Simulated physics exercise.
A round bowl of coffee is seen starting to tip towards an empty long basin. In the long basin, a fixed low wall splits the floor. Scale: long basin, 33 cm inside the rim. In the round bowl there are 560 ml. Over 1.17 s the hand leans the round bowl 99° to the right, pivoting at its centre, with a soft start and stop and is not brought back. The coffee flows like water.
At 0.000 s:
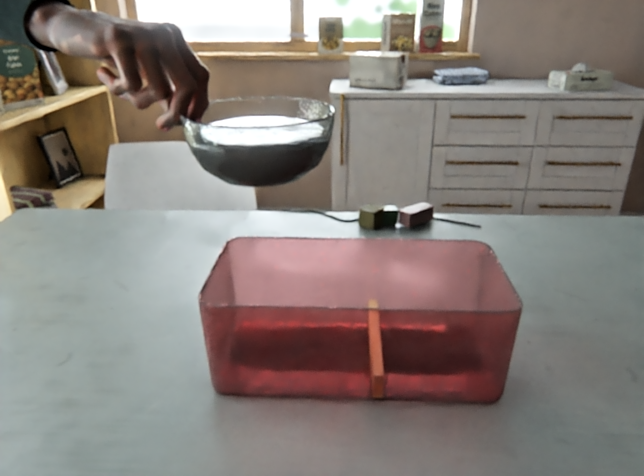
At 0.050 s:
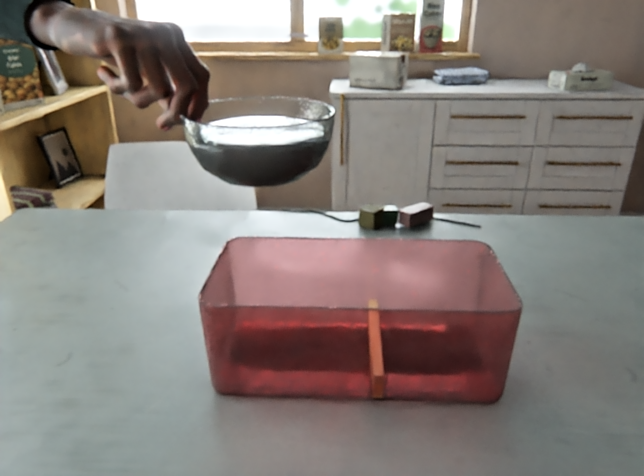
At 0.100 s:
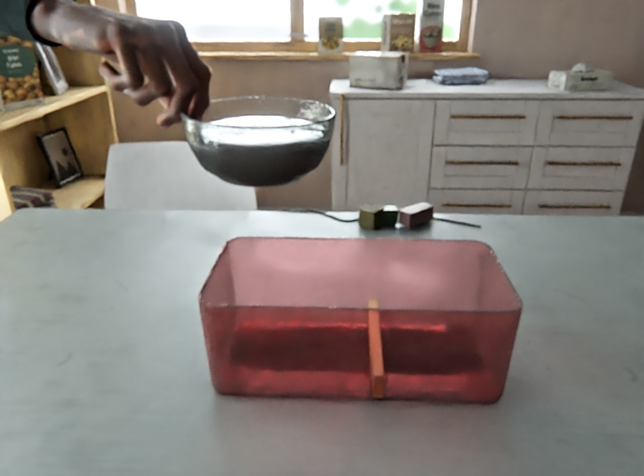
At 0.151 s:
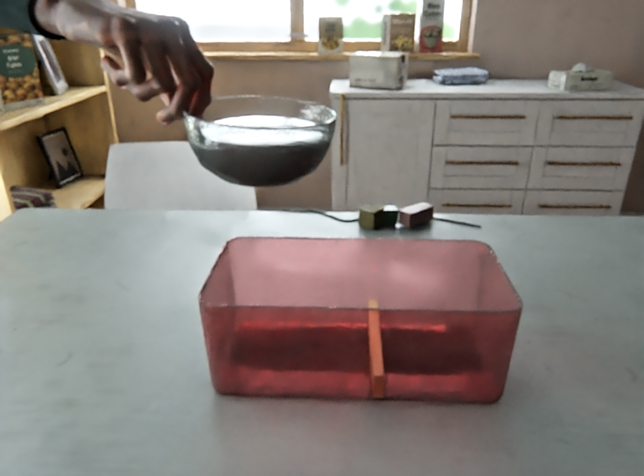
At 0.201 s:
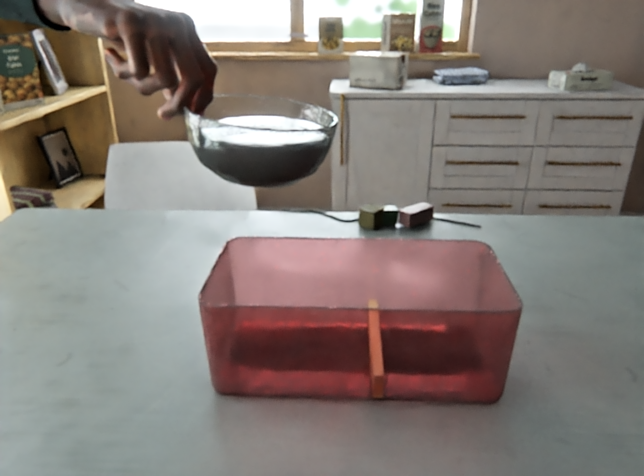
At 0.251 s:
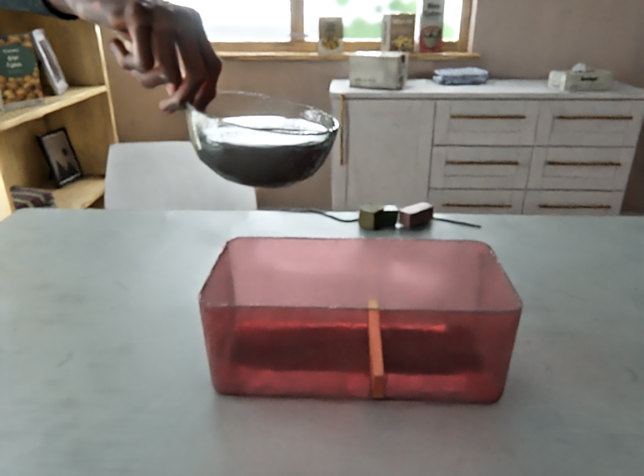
To begin with, a hand holds a clear round bowl of dark liquid level above a pale table, up and to the left of a long reddish see-through basin with an orange strip on its front. The hand then slowly leans the bowl slightly to the right, while the basin stays still.
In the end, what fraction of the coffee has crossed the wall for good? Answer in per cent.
In the end about 62 per cent has crossed for good.
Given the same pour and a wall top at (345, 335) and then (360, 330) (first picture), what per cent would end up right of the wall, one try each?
85 in a hundred, followed by 75 in a hundred.
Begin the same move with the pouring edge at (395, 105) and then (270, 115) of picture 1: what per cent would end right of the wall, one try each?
90 and 10 %.
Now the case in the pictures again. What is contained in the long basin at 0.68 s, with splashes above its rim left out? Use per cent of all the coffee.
Fraction in basin: Approx. 12%.
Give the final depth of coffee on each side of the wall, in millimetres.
The left side settles near 8 mm and the right side near 16 mm.
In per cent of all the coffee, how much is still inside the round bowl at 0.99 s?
5 in a hundred, give or take.
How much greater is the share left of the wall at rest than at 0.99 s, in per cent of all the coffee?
14 %.
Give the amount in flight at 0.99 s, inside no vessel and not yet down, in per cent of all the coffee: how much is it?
Near 10 percent.
Then, 0.68 s in, the tilt is 62° and 53 per cent is still to pour, 3 is left of the wall and 9 right of it.
Then, 0.99 s in, the tilt is 93° and 5 per cent is still to pour, 25 is left of the wall and 60 right of it.
Then, 1.32 s in, the tilt is 99° and 0 per cent is still to pour, 38 is left of the wall and 61 right of it.
Then, 1.67 s in, the tilt is 99° and 0 per cent is still to pour, 38 is left of the wall and 61 right of it.
Finally, 38 per cent lies left of the wall, 62 right of it and 1 outside.
